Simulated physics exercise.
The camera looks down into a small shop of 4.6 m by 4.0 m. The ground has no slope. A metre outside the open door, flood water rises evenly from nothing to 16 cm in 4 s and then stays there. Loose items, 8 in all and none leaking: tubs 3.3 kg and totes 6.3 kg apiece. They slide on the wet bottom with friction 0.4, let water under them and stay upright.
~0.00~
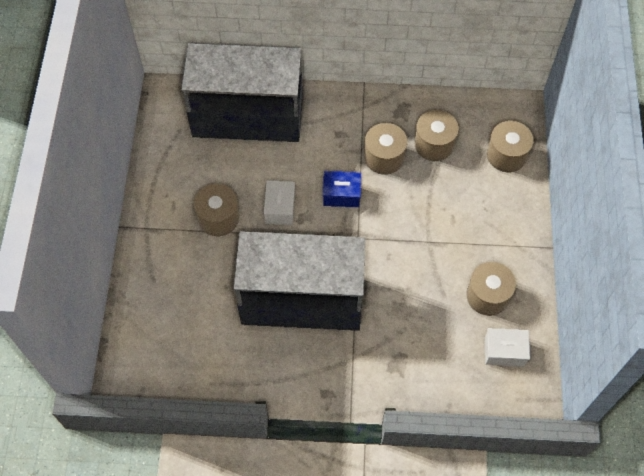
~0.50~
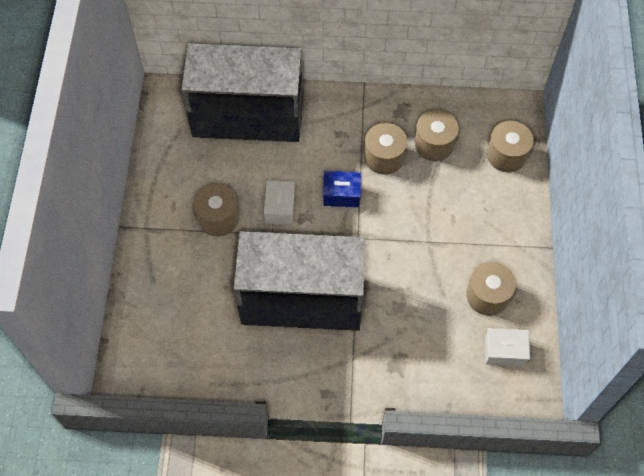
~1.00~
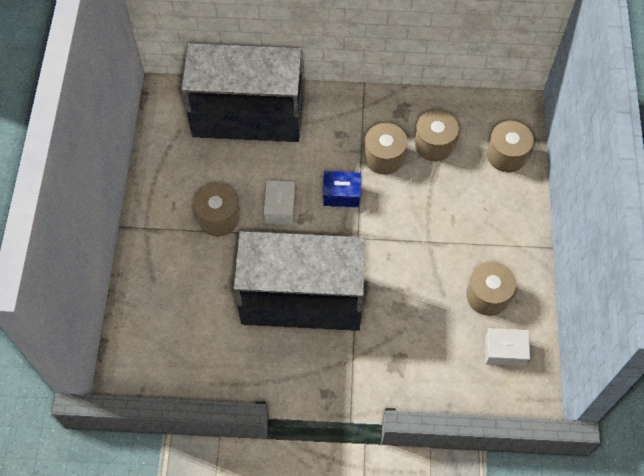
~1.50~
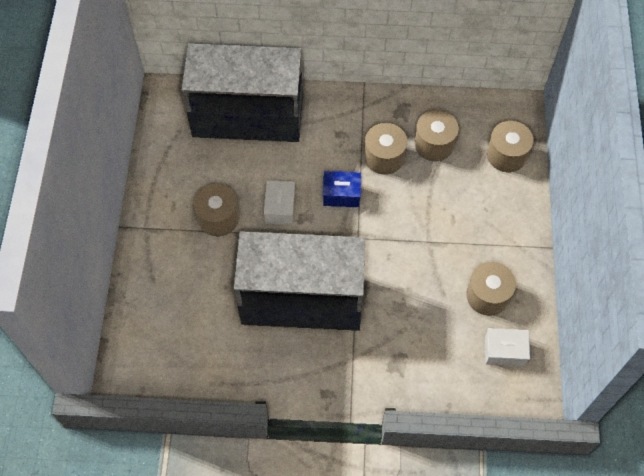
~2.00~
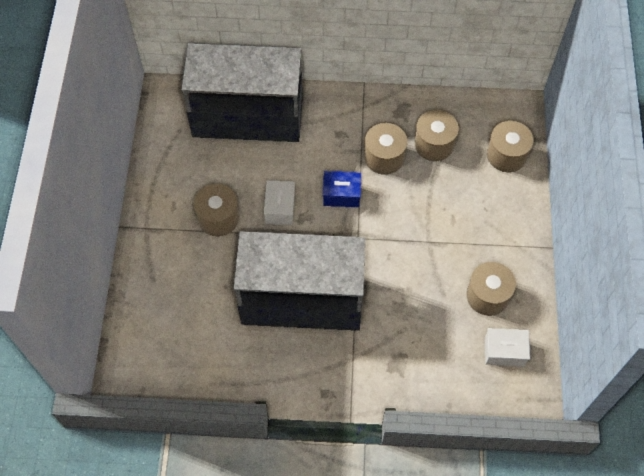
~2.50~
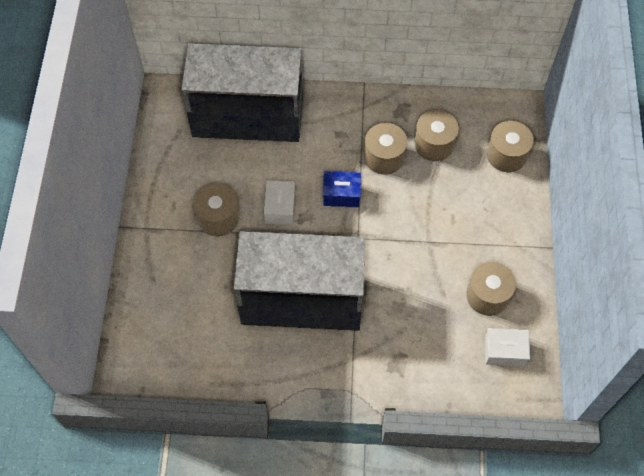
Water spreads outside and creeps just inside the doorway while the tubs and boxes stay still.
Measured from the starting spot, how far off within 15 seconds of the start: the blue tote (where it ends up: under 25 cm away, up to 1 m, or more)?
Blue tote is nudged along.
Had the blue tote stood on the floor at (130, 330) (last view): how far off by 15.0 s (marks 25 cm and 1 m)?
It gets carried off.
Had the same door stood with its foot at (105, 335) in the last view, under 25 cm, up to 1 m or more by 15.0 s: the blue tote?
Then the blue tote is nudged along.
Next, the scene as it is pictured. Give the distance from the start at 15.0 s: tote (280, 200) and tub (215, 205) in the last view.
In that order: 20 cm, 30 cm.
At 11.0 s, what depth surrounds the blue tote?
Roughly 3 cm.
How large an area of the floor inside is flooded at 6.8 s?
Some 11.0 m2.
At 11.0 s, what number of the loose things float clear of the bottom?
I count 5.
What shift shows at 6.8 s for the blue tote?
Roughly 0 cm by then.
After 3.5 s the blue tote is near (342, 184), 0.0 m from its start, aground; 0 afloat.
After 6.8 s the blue tote is near (342, 184), 0.0 m from its start, aground; 1 afloat.
After 11.0 s the blue tote is near (342, 184), 0.0 m from its start, aground; 5 afloat.
After 15.0 s the blue tote is near (366, 233), 0.6 m from its start, afloat; 8 afloat.
